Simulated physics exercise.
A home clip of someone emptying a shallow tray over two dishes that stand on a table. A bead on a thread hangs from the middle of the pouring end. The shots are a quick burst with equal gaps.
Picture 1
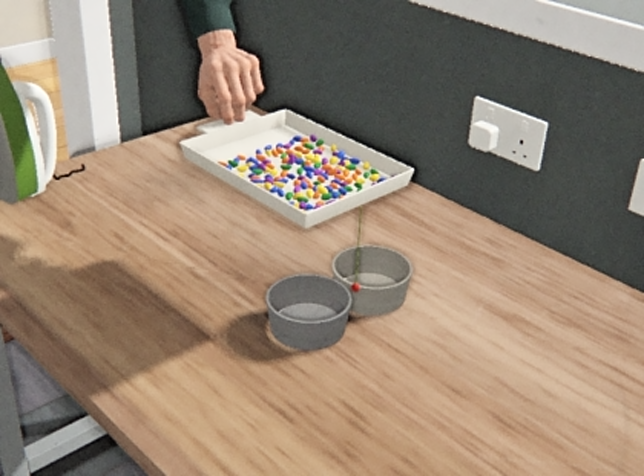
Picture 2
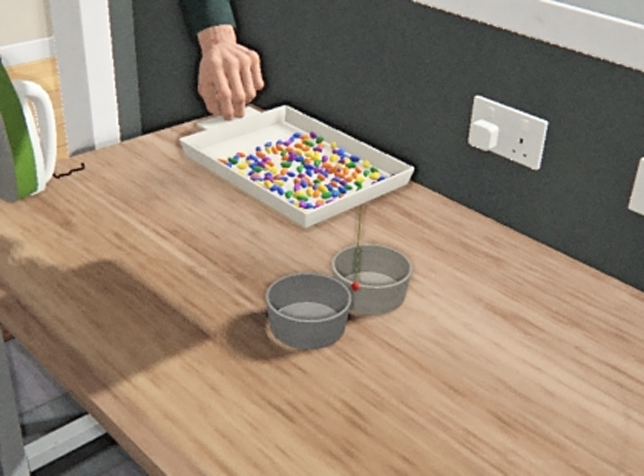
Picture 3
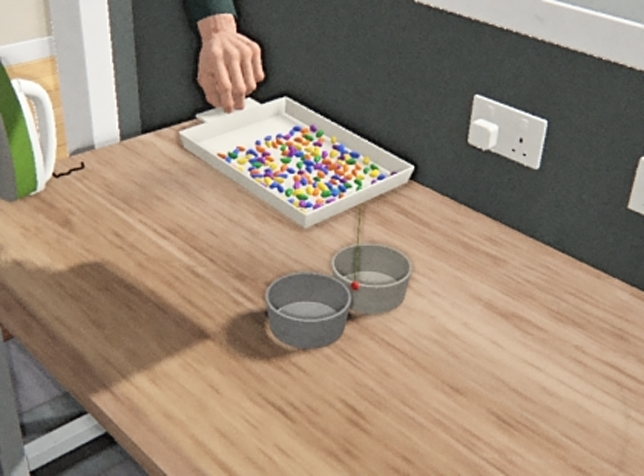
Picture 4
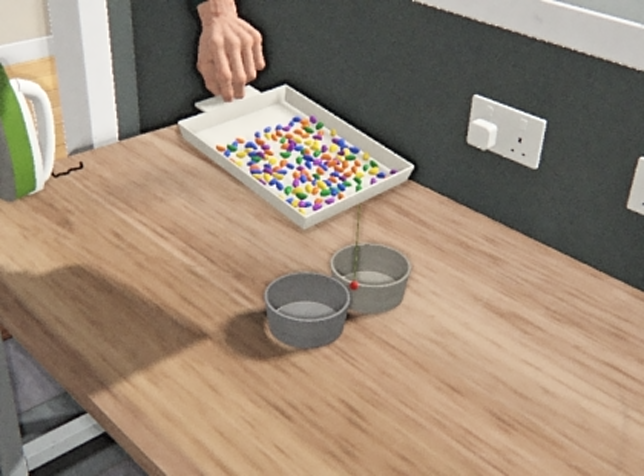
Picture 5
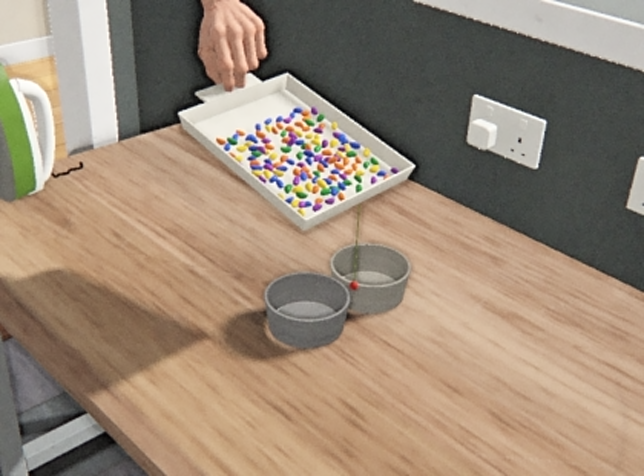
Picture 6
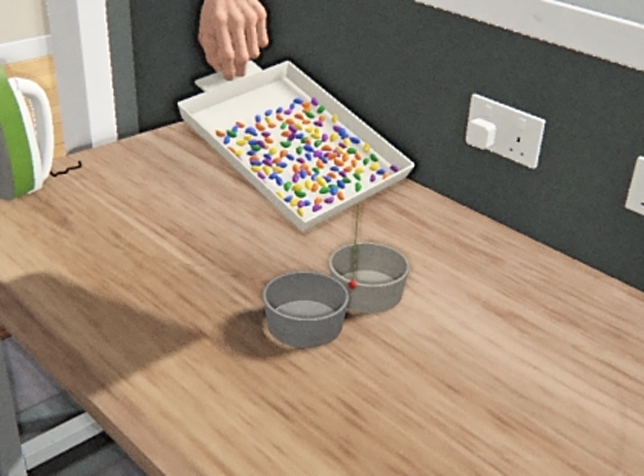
The clip shows a hand gripping a shallow white tray of small multicoloured candies above two grey dishes on a wooden table, then raising the handle end so the tray slants increasingly toward its near end, dipping slightly leftward.
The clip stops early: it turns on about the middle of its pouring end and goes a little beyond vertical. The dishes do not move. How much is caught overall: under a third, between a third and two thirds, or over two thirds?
In the dishes lies less than a third of it.
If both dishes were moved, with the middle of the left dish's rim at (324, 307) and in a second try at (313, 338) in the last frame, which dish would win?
One: The left one. Two: The dish on the left.
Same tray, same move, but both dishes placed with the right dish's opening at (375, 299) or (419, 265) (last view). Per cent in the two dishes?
About 70 and 10 per cent.
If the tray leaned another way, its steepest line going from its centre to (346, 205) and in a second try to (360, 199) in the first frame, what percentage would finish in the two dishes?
About 0 and 0 per cent.
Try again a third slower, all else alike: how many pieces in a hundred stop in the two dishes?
It comes to 0 per cent or so.
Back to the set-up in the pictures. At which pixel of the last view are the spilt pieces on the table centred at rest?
At about (350, 371).
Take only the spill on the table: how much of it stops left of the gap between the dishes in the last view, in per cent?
It comes to 40 per cent or so.
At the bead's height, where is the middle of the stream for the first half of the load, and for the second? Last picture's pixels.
The first part at (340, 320); the rest at (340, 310).
Just after the last frame, tray tipped steeply; every one on the tray.
A moment on, tray tipped right over; almost all on the tray; just a few outside both; just a few in the air.
Further on, tray tipped past a quarter turn; just a few in the left dish; almost all outside both.
When it is over, tray tipped past a quarter turn; just a few in the left dish; not one in the right dish; almost all outside both.
